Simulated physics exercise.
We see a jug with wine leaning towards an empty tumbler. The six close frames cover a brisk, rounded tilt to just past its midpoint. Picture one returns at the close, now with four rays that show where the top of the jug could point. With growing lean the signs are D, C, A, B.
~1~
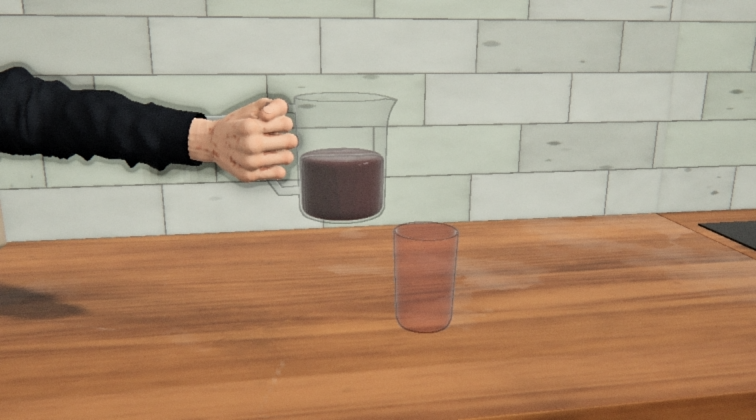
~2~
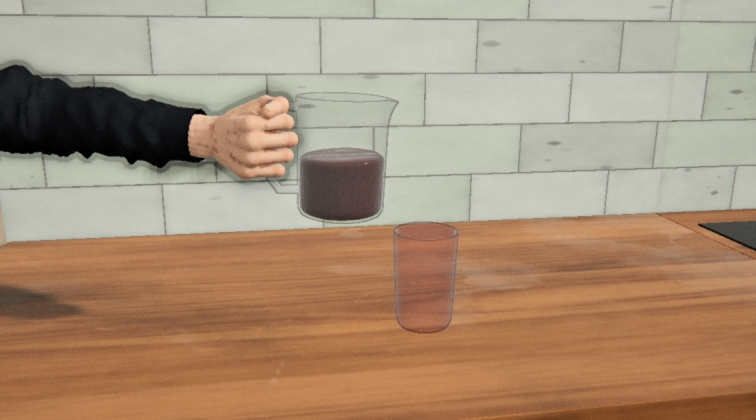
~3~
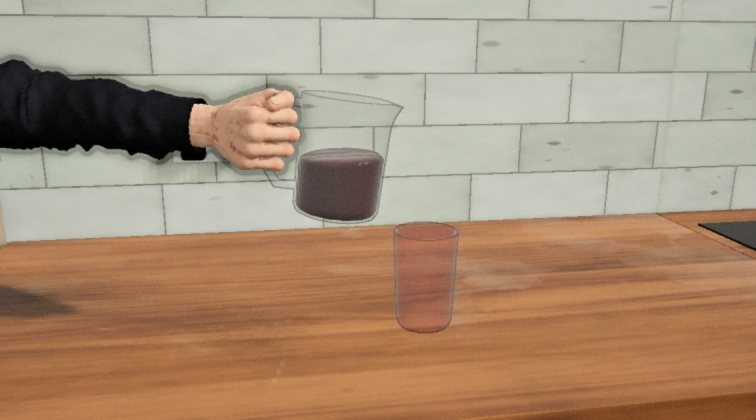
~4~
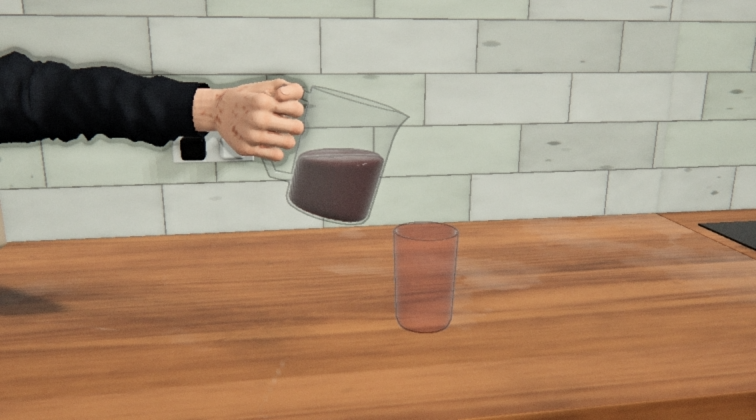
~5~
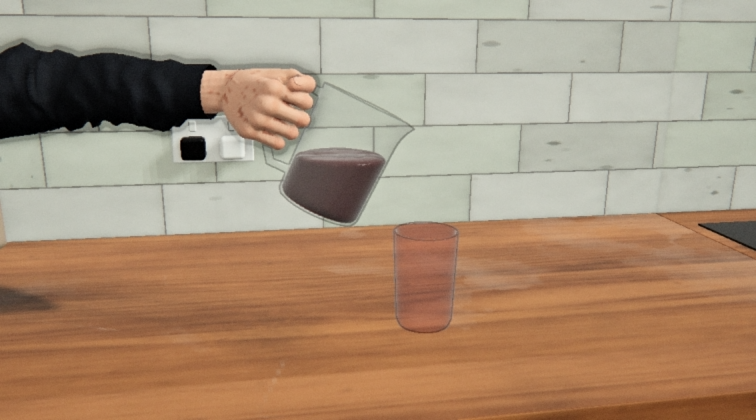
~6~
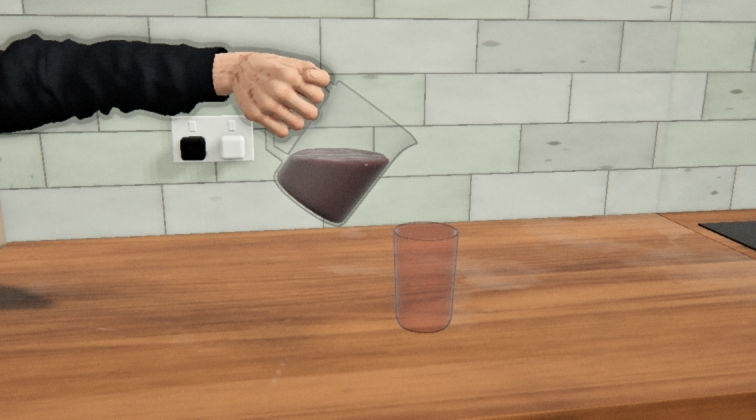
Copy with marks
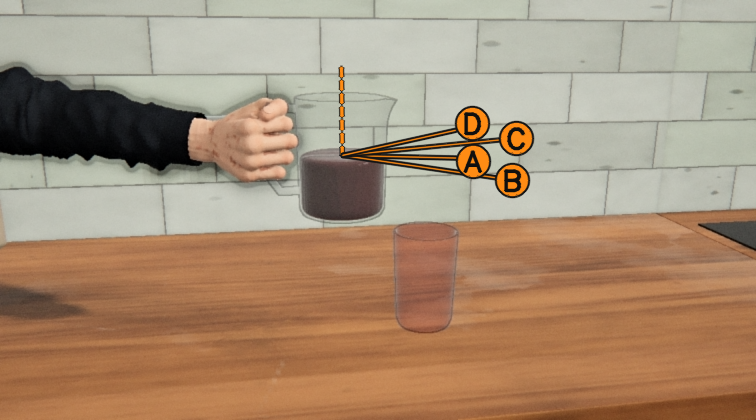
The footage shows a hand in a dark sleeve holding a clear jug of dark red wine upright near an empty reddish tumbler on a wooden counter, then tilting it steadily rightward, with no wine leaving the jug.
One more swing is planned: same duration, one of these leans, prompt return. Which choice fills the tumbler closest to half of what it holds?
The best tilt is D.
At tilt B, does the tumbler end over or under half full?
Over.
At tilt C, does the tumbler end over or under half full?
Over.
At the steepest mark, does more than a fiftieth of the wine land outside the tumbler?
Yes.
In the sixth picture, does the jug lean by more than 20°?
Yes, it does.
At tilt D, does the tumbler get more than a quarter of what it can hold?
Yes.
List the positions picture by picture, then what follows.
In the first frame, upright, lip at (395, 99); rim of the tumbler round (426, 230); nothing has left yet.
In the second frame, upright, lip at (397, 101); nothing has left yet.
In the third frame, tipped about 7°, lip at (402, 106); nothing has left yet.
In the fourth frame, tipped about 16°, lip at (408, 115); nothing has left yet.
In the fifth frame, tipped about 26°, lip at (413, 128); nothing has left yet.
In the sixth frame, tipped about 37°, lip at (416, 141); nothing has left yet.
On the marked copy, A at (456, 158); B at (495, 177); C at (499, 140); D at (455, 130).
With A, the tumbler ends with about 78 % of what it can hold; 11 % of the wine is spilt.
With B, the tumbler ends with about 82 % of what it can hold; 18 % of the wine is spilt.
With C, the tumbler ends with about 70 % of what it can hold; 5 % of the wine is spilt.
With D, the tumbler ends with about 52 % of what it can hold; 5 % of the wine is spilt.
